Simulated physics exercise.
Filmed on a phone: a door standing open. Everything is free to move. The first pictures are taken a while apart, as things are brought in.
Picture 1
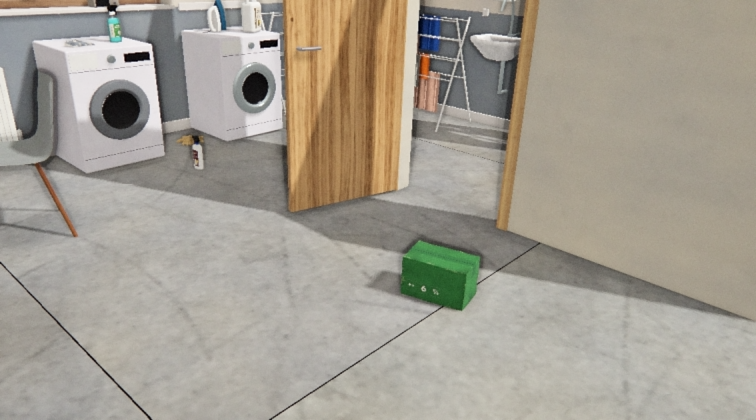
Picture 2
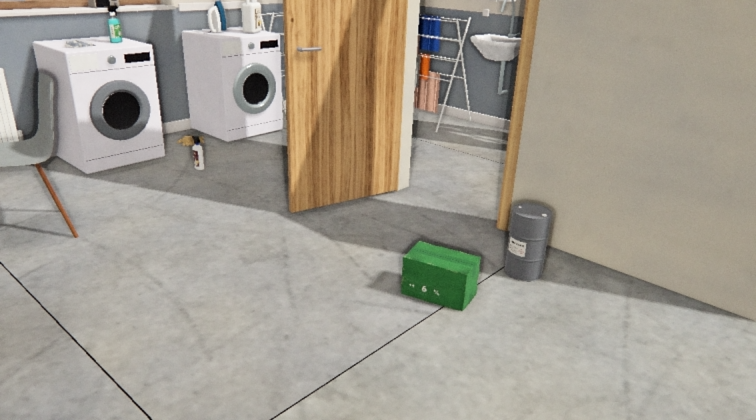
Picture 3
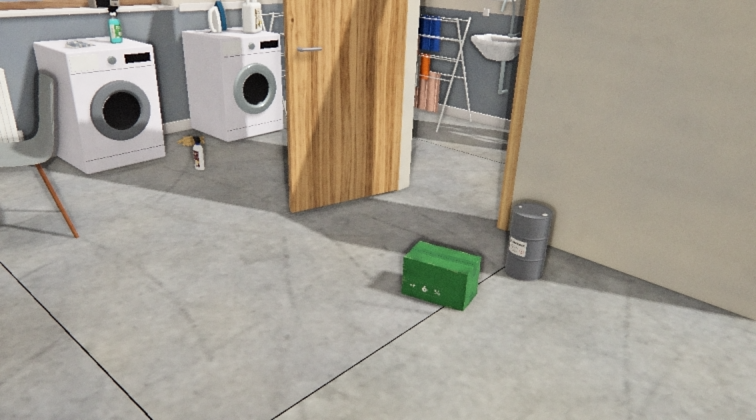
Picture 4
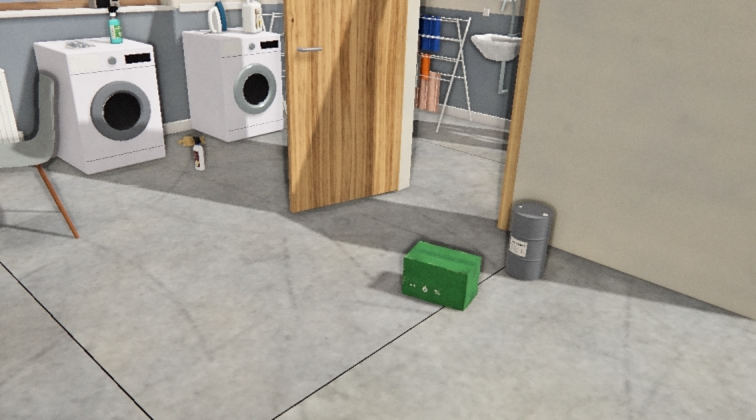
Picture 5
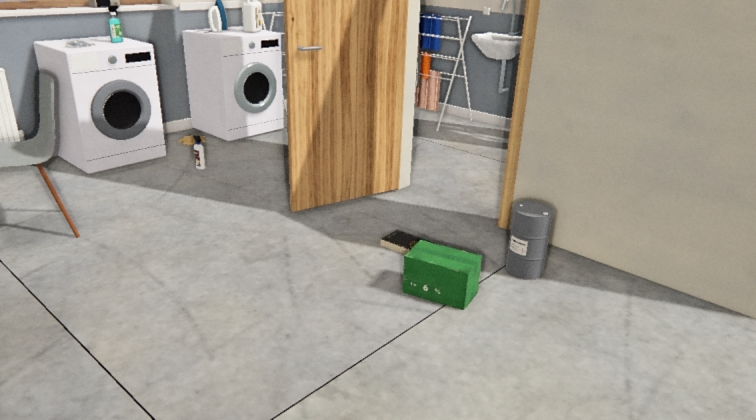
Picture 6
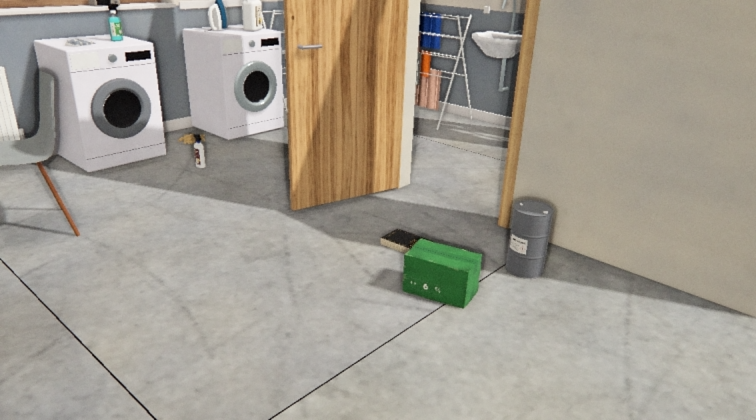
At the start, a wooden door stands wide open before two white washing machines, with a green box on the grey floor. A grey canister then appears to the right of the box, and later a dark book appears just behind it, while the door stays still.
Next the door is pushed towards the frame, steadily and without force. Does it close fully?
The door shuts.
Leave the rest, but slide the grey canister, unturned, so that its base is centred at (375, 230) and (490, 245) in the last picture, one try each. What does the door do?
First try: It is blocked; second try: It reaches the frame.
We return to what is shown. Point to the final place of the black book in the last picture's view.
Near (442, 251).
Then, 0.70 s on from there, door at 81°.
Then, 1.20 s on from there, door at 53°; black book shifted a little near (413, 244).
Then, 1.50 s on from there, door at 38°; black book shifted about its own width near (437, 249).
Then, 1.90 s on from there, door at 16°; black book shifted about its own width near (442, 251).
In the end, door at 0°; moved from the start, black book; the other 2 unmoved. At the end, from the last picture's camera, black book near (442, 251).
